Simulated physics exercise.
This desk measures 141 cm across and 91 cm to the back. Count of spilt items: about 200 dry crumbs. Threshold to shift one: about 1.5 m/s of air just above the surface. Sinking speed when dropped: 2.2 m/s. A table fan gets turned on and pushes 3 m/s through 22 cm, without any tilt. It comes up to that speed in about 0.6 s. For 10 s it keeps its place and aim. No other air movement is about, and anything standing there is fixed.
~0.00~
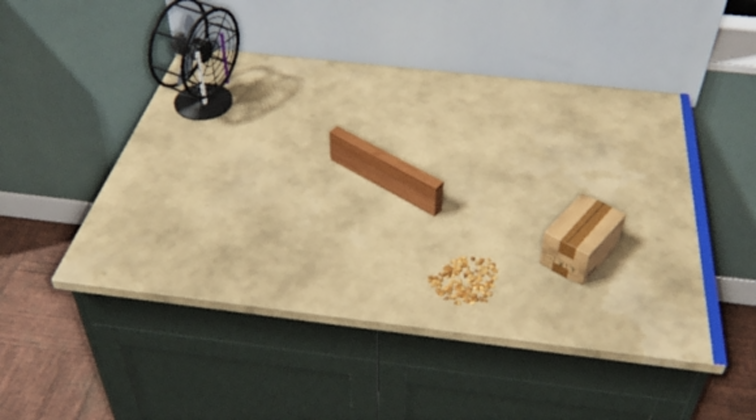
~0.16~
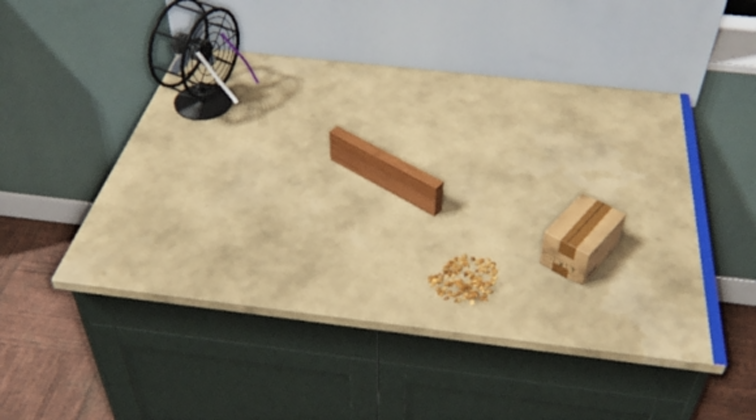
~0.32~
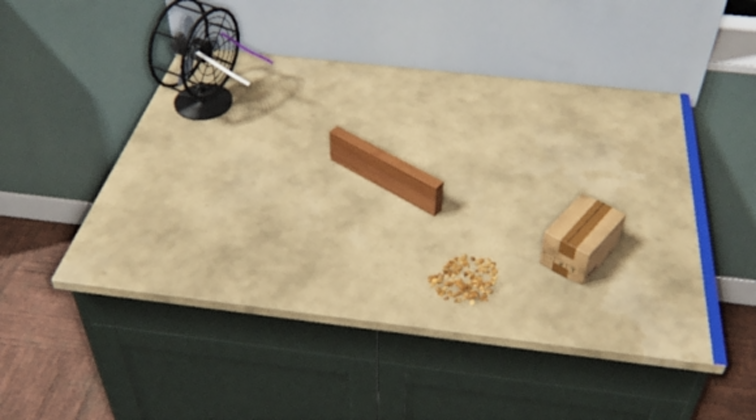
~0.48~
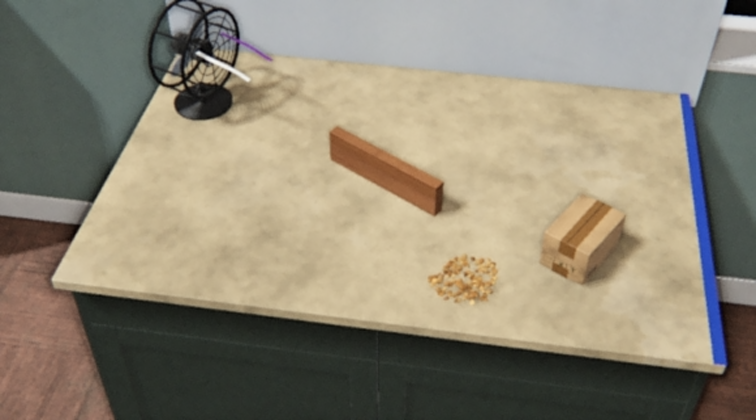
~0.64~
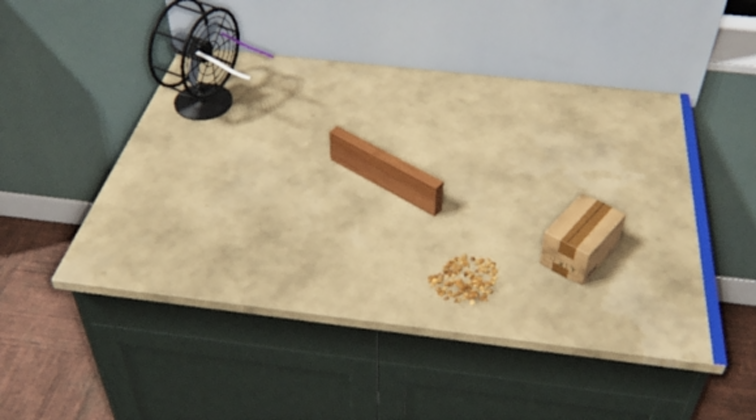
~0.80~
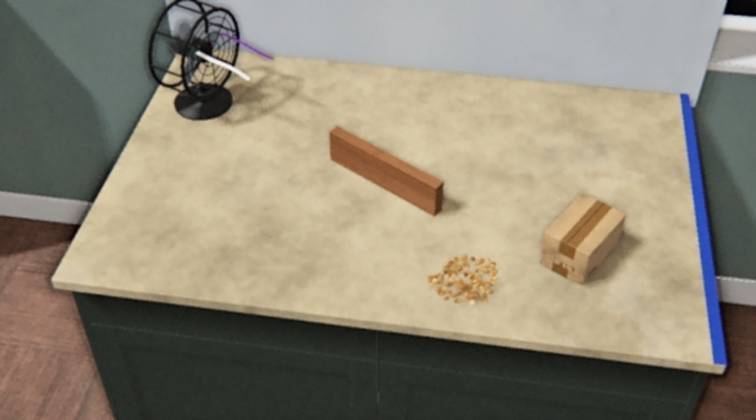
At the start, a black table fan stands at the back left of a desk, with a wooden board, a cardboard box and scattered dry crumbs farther right. The white and purple ribbons on the fan then lift and stream out to the right, where they stay outstretched while the crumbs, board and box remain still.
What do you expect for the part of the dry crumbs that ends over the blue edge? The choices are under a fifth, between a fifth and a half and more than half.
Share over blue edge = below one fifth.
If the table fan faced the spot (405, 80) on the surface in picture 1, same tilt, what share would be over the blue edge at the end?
Result: Approx. 0 percent.
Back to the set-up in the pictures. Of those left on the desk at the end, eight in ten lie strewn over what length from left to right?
Looks like some 10 cm to me.
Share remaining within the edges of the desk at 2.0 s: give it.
The share then is about 100 %.
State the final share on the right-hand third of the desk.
Something close to 15 % ends up there.
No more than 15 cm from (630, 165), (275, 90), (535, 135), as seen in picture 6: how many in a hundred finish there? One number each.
In order: About 0 %, then 0 %, then 0 %.
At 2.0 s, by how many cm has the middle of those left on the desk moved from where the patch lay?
I'd guess near 0 cm.
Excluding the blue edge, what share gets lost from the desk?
I would say close to 10 %.
After 2.0 s, 0 % are over the blue edge; the middle of those still in play is near (470, 287); 10 % have settled or left.
After 3.2 s, 0 % are over the blue edge; the middle of those still in play is near (471, 286); 16 % have settled or left.
After 5.5 s, 0 % are over the blue edge; the middle of those still in play is near (470, 287); 24 % have settled or left.
After 10.0 s, at the end, 0 % are over the blue edge; the middle of those still in play is near (478, 286).
